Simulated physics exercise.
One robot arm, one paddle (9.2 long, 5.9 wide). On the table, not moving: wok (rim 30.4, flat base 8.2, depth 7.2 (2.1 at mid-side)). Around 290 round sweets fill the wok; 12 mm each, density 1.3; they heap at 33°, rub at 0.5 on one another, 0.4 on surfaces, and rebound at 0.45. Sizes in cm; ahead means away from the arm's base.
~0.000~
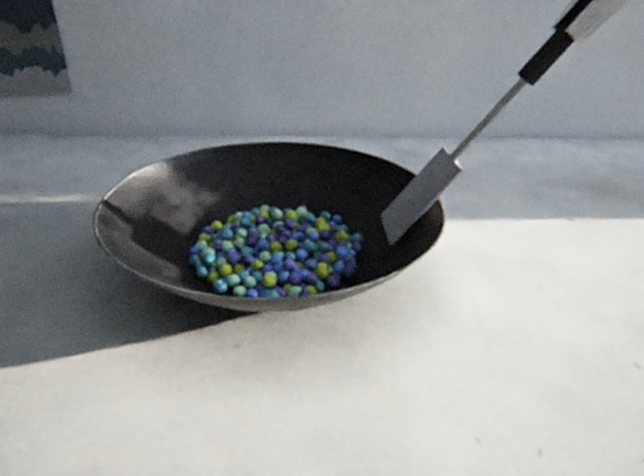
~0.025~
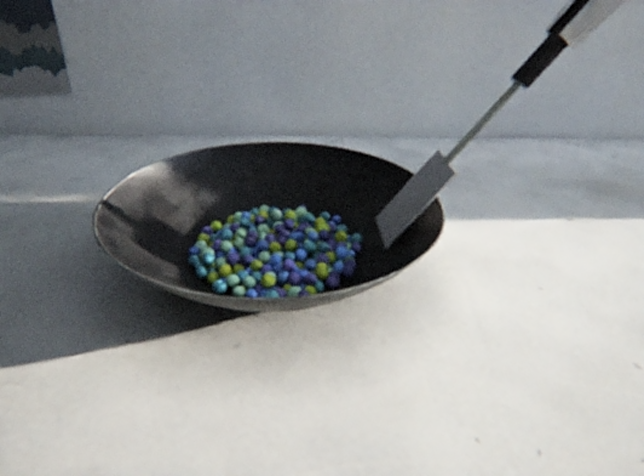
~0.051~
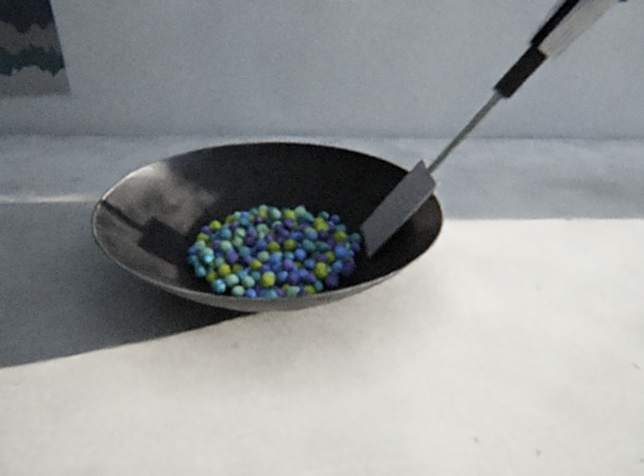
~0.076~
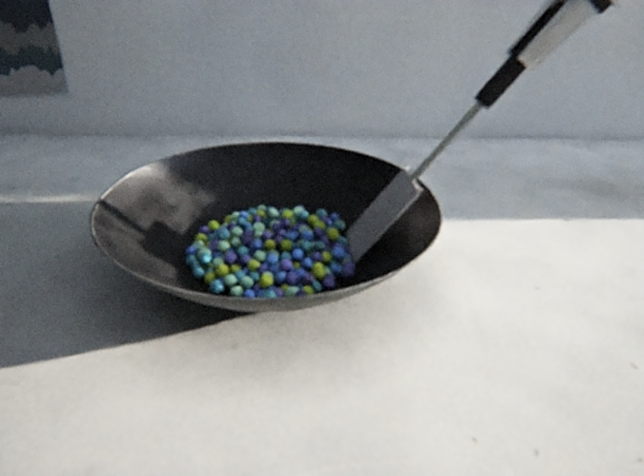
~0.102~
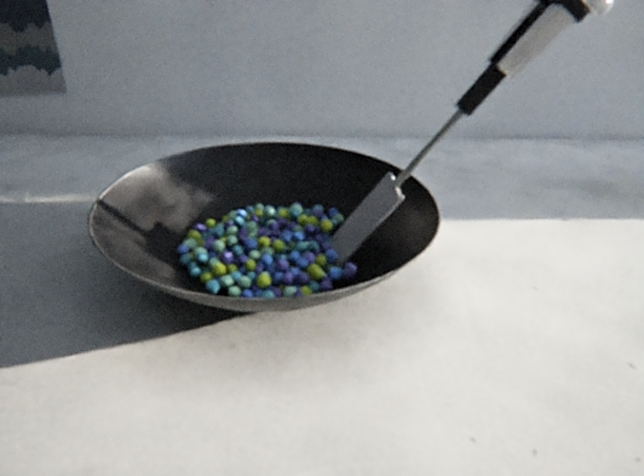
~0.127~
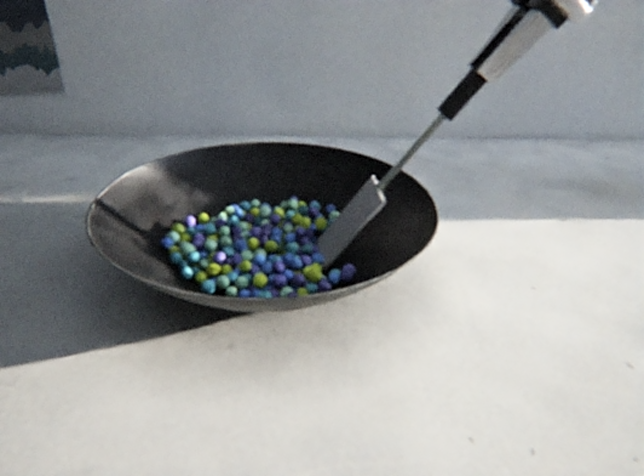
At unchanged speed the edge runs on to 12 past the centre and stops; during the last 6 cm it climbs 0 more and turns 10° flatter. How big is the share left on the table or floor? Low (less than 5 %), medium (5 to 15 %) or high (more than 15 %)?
Answer: Medium; 5 to 15 % of the round sweets finish on the table or floor.
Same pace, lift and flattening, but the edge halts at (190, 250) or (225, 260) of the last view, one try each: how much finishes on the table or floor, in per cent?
About 0 and 0 per cent.
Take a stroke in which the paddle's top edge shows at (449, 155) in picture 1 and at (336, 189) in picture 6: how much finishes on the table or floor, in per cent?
Some 25 per cent.
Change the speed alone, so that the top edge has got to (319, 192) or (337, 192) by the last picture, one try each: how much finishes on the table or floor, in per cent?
Some 30 and 30 per cent.
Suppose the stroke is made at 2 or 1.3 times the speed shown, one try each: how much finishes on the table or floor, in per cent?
About 35 and 20 per cent.
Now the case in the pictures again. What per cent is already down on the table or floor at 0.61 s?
Some 10 per cent.
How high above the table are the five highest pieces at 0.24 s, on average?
Roughly 5 cm.
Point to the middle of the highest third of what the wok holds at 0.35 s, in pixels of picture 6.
At about (168, 220).
After 0.24 s, sloping 54°, highest piece 5 above the table; 287 in the wok.
After 0.35 s, sloping 51°, highest piece 7 above the table; 287 in the wok.
After 0.61 s, sloping 44°, highest piece 8 above the table; 260 in the wok, 26 on the table or floor, 1 on the blade or in flight.
After 1.66 s, sloping 44°, highest piece 8 above the table; 260 in the wok, 27 on the table or floor.
At rest, 260 in the wok, 27 on the table or floor. That is 9 % on the table or floor.
